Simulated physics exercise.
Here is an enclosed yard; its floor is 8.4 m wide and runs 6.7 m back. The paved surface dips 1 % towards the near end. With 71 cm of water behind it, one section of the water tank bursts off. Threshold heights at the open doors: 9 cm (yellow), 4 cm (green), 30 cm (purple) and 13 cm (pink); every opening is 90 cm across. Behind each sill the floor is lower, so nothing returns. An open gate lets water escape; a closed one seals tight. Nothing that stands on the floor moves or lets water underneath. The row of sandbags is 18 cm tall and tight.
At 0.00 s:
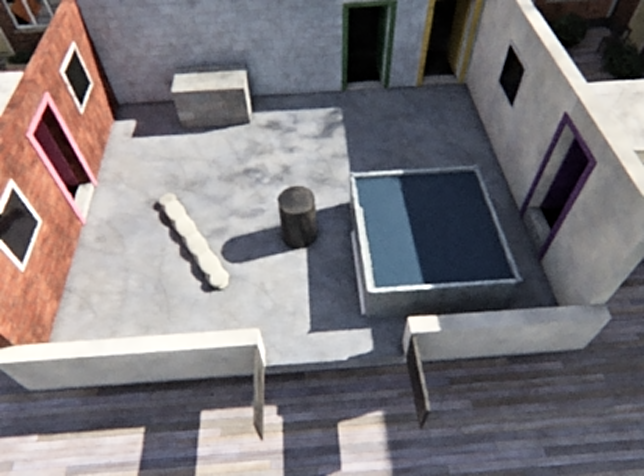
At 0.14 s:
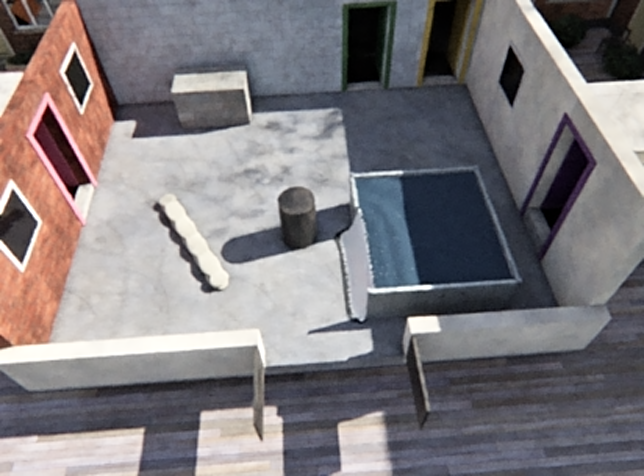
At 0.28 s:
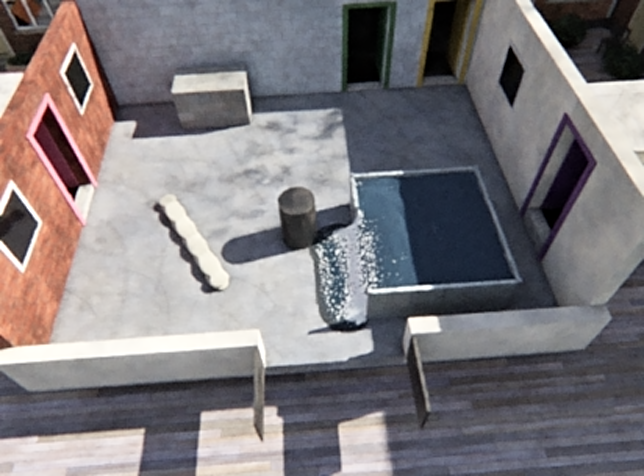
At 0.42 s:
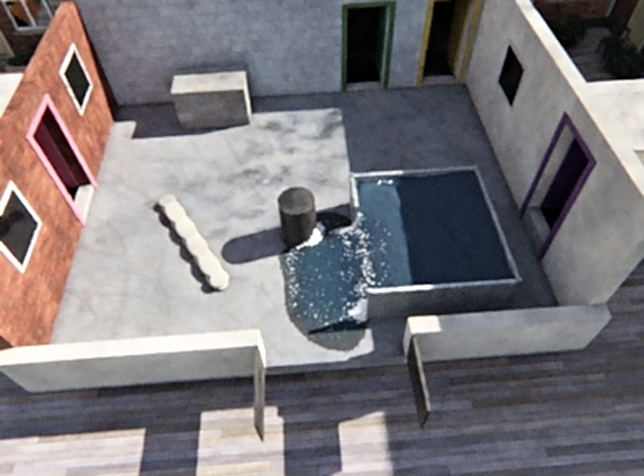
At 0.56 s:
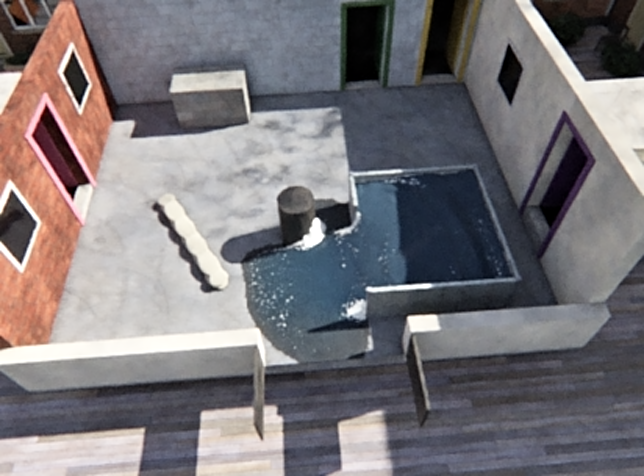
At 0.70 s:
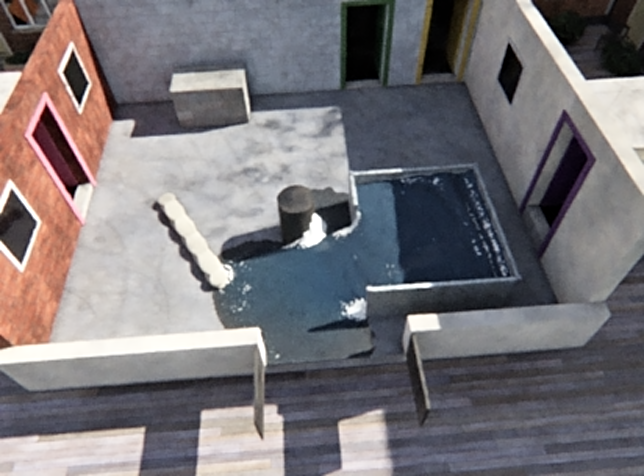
Water poured out of the left side of a raised tank in a walled yard, foamed around a dark round post, and spread across the grey floor to a lumpy white barrier.
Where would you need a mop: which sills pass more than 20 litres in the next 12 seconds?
Within that time: At the yellow door it does not reach the limit; at the green door it does not reach the limit; at the purple door it does not reach the limit; at the pink door it does not reach the limit.
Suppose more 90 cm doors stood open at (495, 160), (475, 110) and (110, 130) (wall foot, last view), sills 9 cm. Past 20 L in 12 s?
In turn: Below, not over, over.
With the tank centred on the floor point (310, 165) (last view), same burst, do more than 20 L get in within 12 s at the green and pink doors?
Then: Green not over, pink above.
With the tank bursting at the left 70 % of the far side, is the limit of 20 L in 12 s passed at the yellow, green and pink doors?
Then: Yellow above, green past it, pink below.
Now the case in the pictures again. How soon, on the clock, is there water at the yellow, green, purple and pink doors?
Arrival: Yellow 8.0 s, green 4.5 s, purple 10.5 s, pink 2.6 s.
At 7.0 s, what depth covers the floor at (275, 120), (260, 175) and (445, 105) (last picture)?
About 3, 5 and 0 cm.
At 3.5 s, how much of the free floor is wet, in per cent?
Some 55 per cent of it.
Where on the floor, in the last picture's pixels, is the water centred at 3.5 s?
At about (271, 258).
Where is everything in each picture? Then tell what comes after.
Still water, 71 cm deep, in the water tank at (427, 226), in the first frame.
Water pours out at (363, 263) and has run 0.9 m, to (345, 233); typically 9 cm deep outside, 71 cm at the water tank's back, in the second frame.
The front is at (319, 235), 1.2 m from the gap at (363, 265); 1.4 m2 of floor is under water; 71 cm left at the back of the water tank, in the third frame.
Water pours out at (363, 266) and has run 1.5 m, to a hidden place; typically 12 cm deep outside, 71 cm at the water tank's back, in the fourth frame.
The front is at (247, 262), 2.1 m from the gap at (362, 265); 4.4 m2 of floor is under water; 69 cm left at the back of the water tank, in the fifth frame.
The front is at (221, 258), 2.6 m from the gap at (363, 264); 5.7 m2 of floor is under water; 62 cm left at the back of the water tank, in the sixth frame.
After 1.4 s water covers 25 % of the floor and is deepest (38 cm) near (310, 246); yellow door not reached, green door not reached, purple door not reached, pink door not reached.
After 2.2 s water covers 40 % of the floor and is deepest (56 cm) near (42, 368); yellow door not reached, green door not reached, purple door not reached, pink door not reached.
After 3.5 s water covers 55 % of the floor and is deepest (38 cm) near (42, 368); yellow door not reached, green door not reached, purple door not reached, pink door 12 cm at the sill, 0 L in.
After 7.0 s water covers 70 % of the floor and is deepest (23 cm) near (103, 155); yellow door not reached, green door 5 cm at the sill, 0 L in, purple door not reached, pink door 8 cm at the sill, 0 L in.
After 12.0 s water covers 90 % of the floor and is deepest (14 cm) near (466, 136); yellow door 6 cm at the sill, 0 L in, green door 3 cm at the sill, 2 L in, purple door 4 cm at the sill, 0 L in, pink door 8 cm at the sill, 4 L in.
